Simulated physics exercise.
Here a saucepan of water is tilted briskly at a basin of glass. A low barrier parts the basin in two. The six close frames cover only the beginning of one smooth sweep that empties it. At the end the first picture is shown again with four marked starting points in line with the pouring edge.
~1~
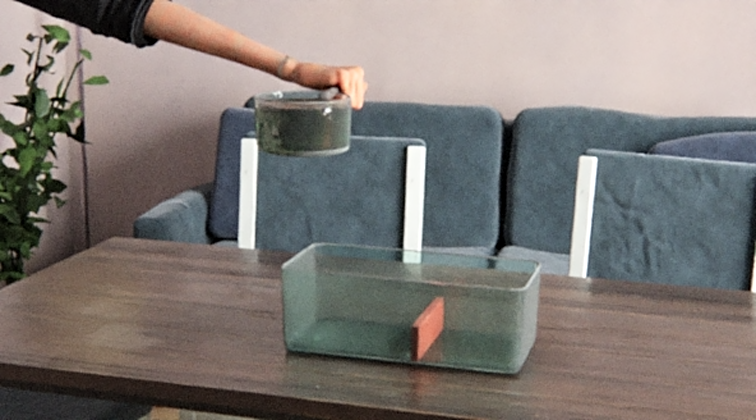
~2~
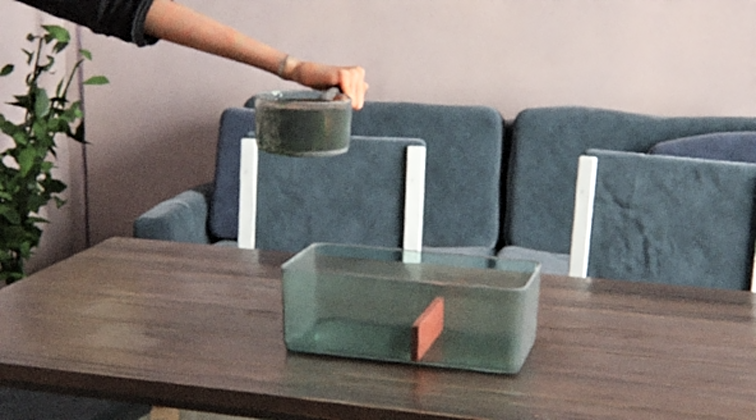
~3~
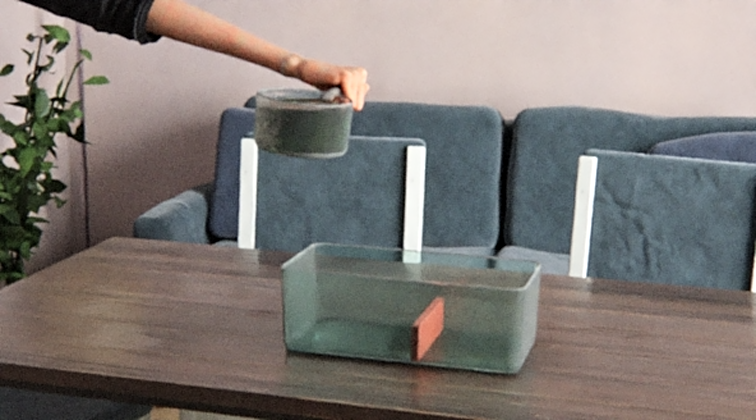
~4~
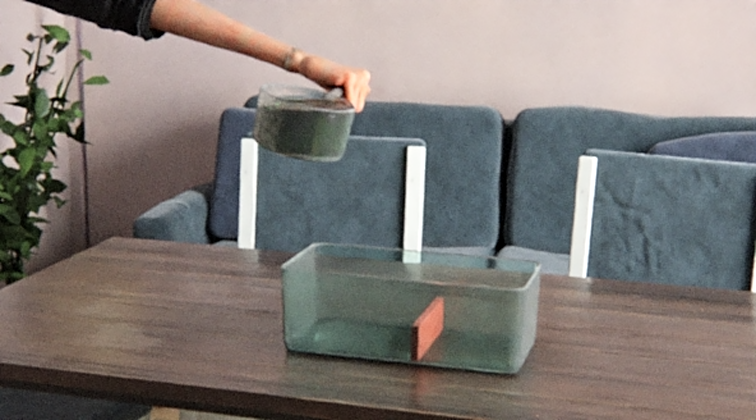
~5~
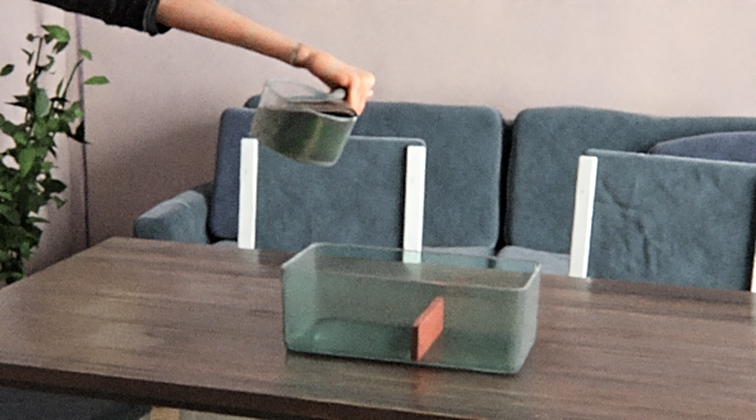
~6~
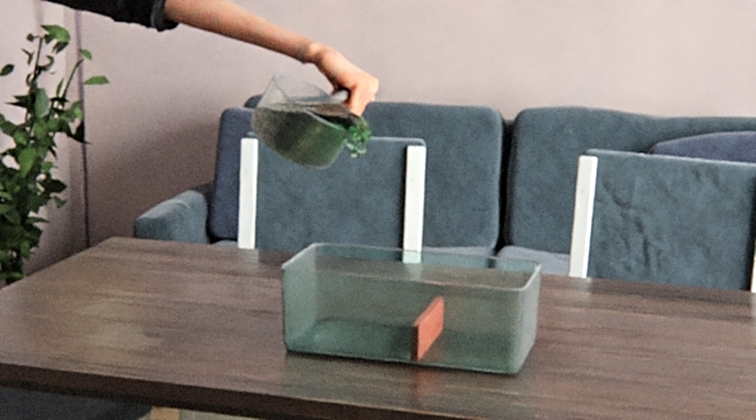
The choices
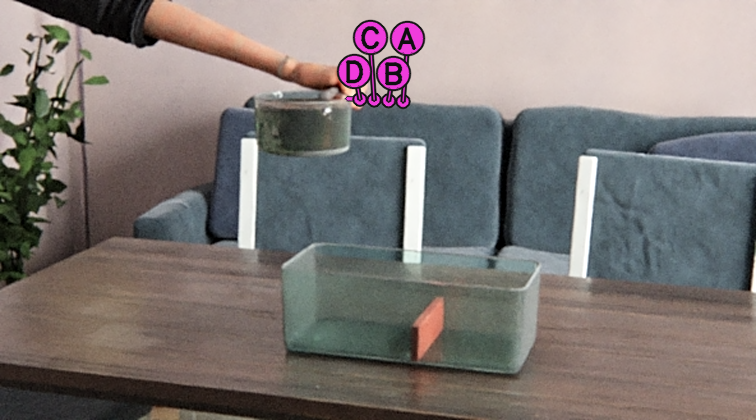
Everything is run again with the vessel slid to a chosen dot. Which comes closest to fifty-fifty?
Choose C.
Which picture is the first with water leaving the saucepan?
Picture 5.
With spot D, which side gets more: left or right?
The left one.
On the marked copy, A at (403, 101); B at (388, 100); C at (374, 100); D at (359, 99).
For spot A, about 22 % ends left of the wall and 76 % right of it.
For spot B, about 32 % ends left of the wall and 67 % right of it.
For spot C, about 47 % ends left of the wall and 52 % right of it.
For spot D, about 70 % ends left of the wall and 27 % right of it; 3 % is lost outside.
